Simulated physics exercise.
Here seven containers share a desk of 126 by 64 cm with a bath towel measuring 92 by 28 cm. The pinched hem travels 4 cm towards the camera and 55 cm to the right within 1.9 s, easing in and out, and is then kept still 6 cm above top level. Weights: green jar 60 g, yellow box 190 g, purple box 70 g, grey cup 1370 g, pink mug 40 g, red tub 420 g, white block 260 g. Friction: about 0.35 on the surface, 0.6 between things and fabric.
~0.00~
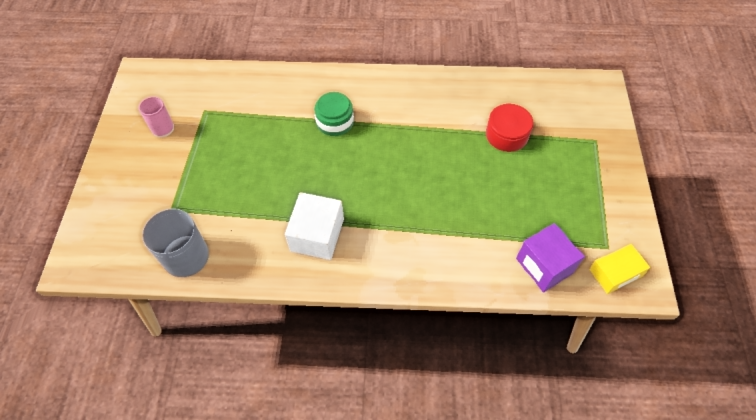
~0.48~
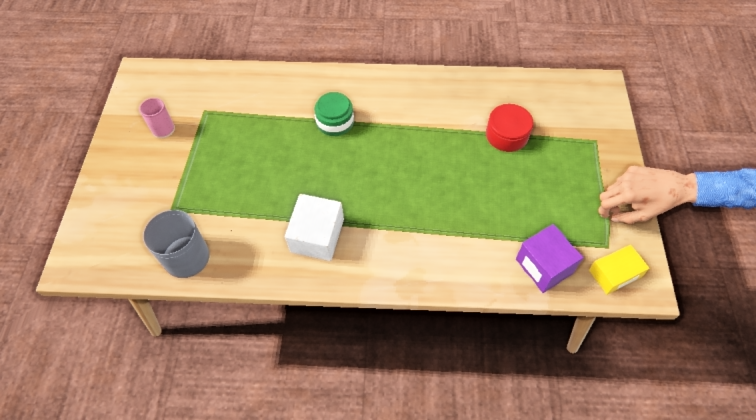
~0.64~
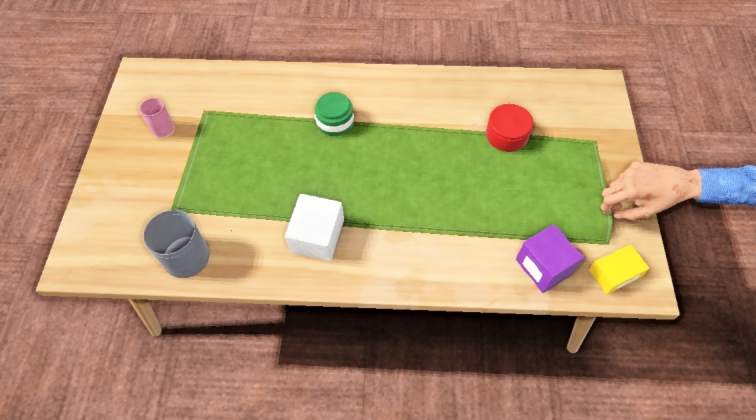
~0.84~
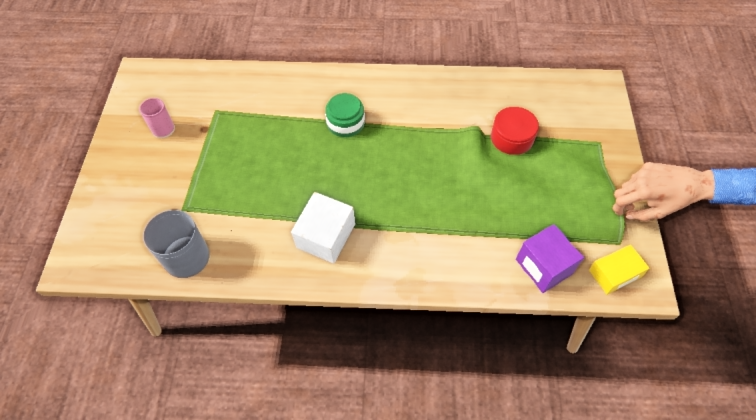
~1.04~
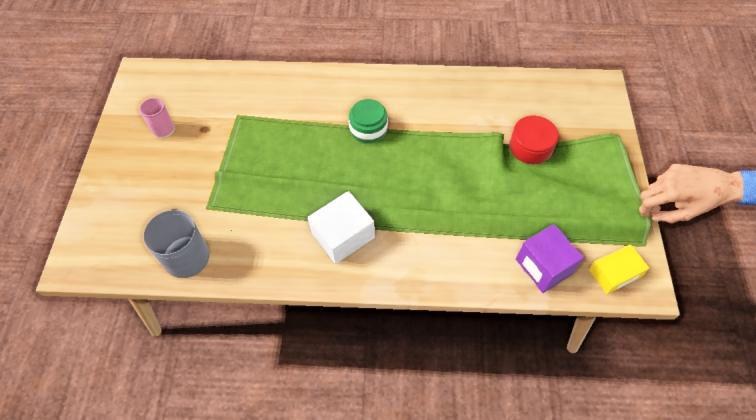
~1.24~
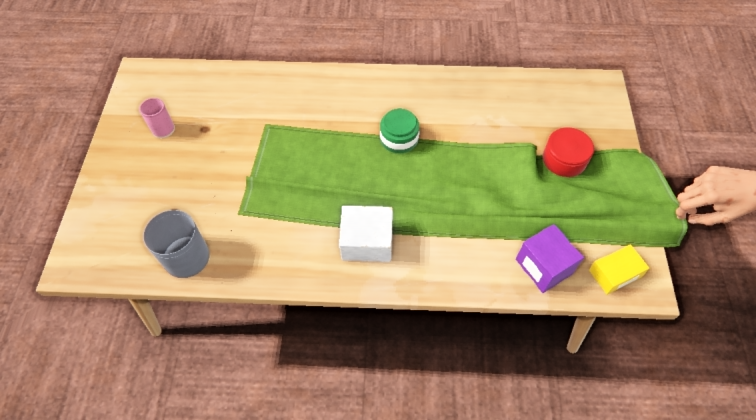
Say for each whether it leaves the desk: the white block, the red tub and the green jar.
The white block stays on, the red tub falls off, the green jar remains up there.
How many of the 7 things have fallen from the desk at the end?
1 of them.
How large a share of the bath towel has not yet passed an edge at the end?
Some 50 per cent of it.
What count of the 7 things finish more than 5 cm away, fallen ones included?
That makes 3.
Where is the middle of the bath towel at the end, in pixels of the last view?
Near (653, 217).
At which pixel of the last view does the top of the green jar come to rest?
Near (590, 139).
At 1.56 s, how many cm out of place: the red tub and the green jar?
Red tub 25 cm, green jar 30 cm.
At 1.6 s, 80 % of the bath towel is still over the top; green jar 29 cm off its start, red tub 27 cm off its start, white block 19 cm off its start.
At 1.9 s, 65 % of the bath towel is still over the top; green jar 43 cm off its start, red tub over the edge, white block 28 cm off its start.
At 2.2 s, 55 % of the bath towel is still over the top; green jar 51 cm off its start at (563, 136), red tub over the edge, white block 33 cm off its start at (479, 249).
At 2.5 s, 50 % of the bath towel is still over the top; green jar 57 cm off its start, red tub over the edge, white block 33 cm off its start.
At 4.1 s, 50 % of the bath towel is still over the top; green jar 57 cm off its start at (590, 139), red tub over the edge, white block 33 cm off its start at (479, 249), purple box 1 cm off its start at (559, 255).
